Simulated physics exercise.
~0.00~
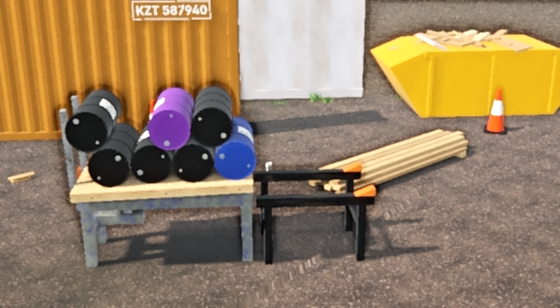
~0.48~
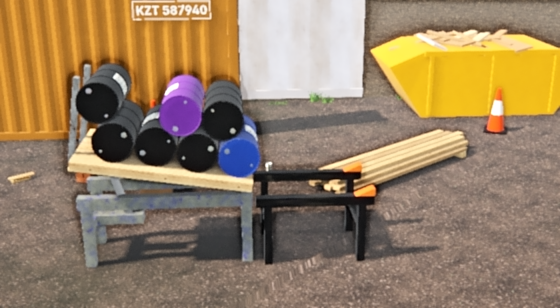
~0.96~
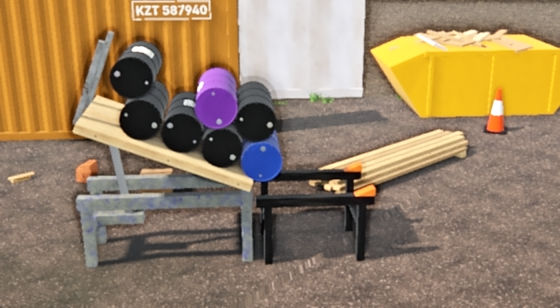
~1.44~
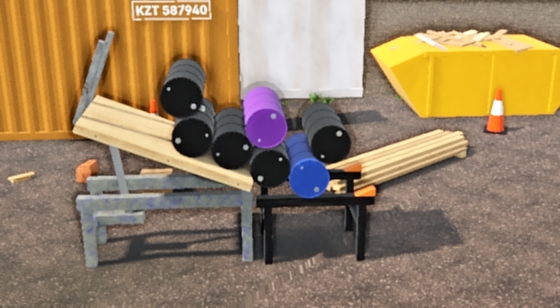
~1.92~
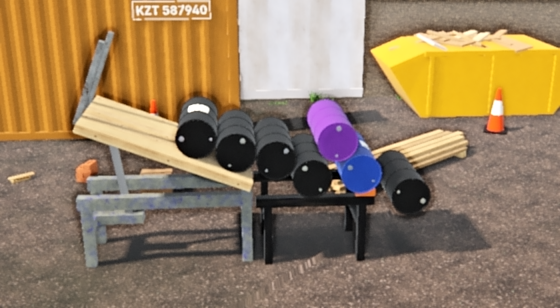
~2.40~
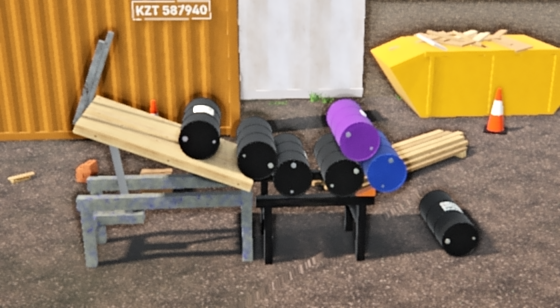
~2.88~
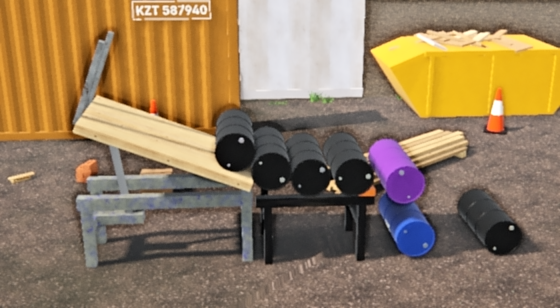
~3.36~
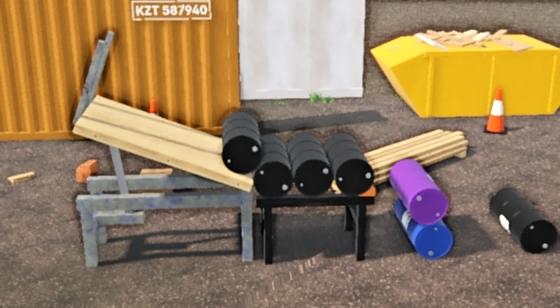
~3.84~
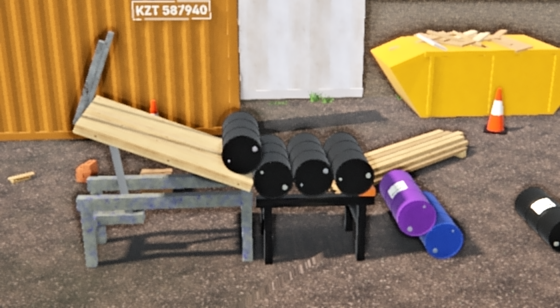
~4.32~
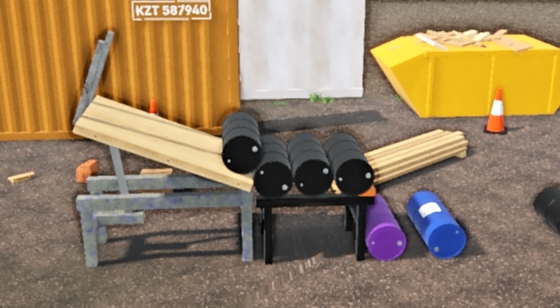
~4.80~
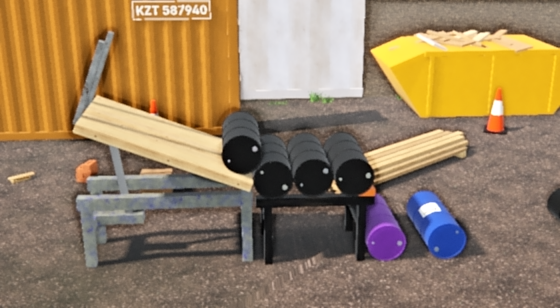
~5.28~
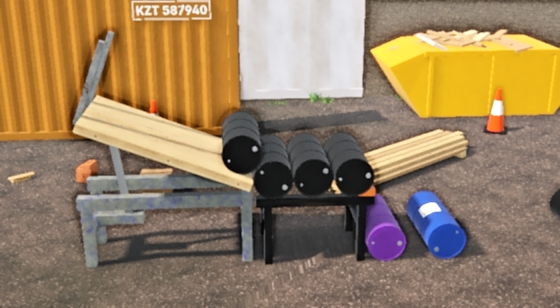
In this clip, a wooden platform tilts up at its left side and seven stacked drums roll right onto a low black rack, where a black, the blue and the purple drum drop off the far end; four black drums remain above, with purple and blue on the ground.
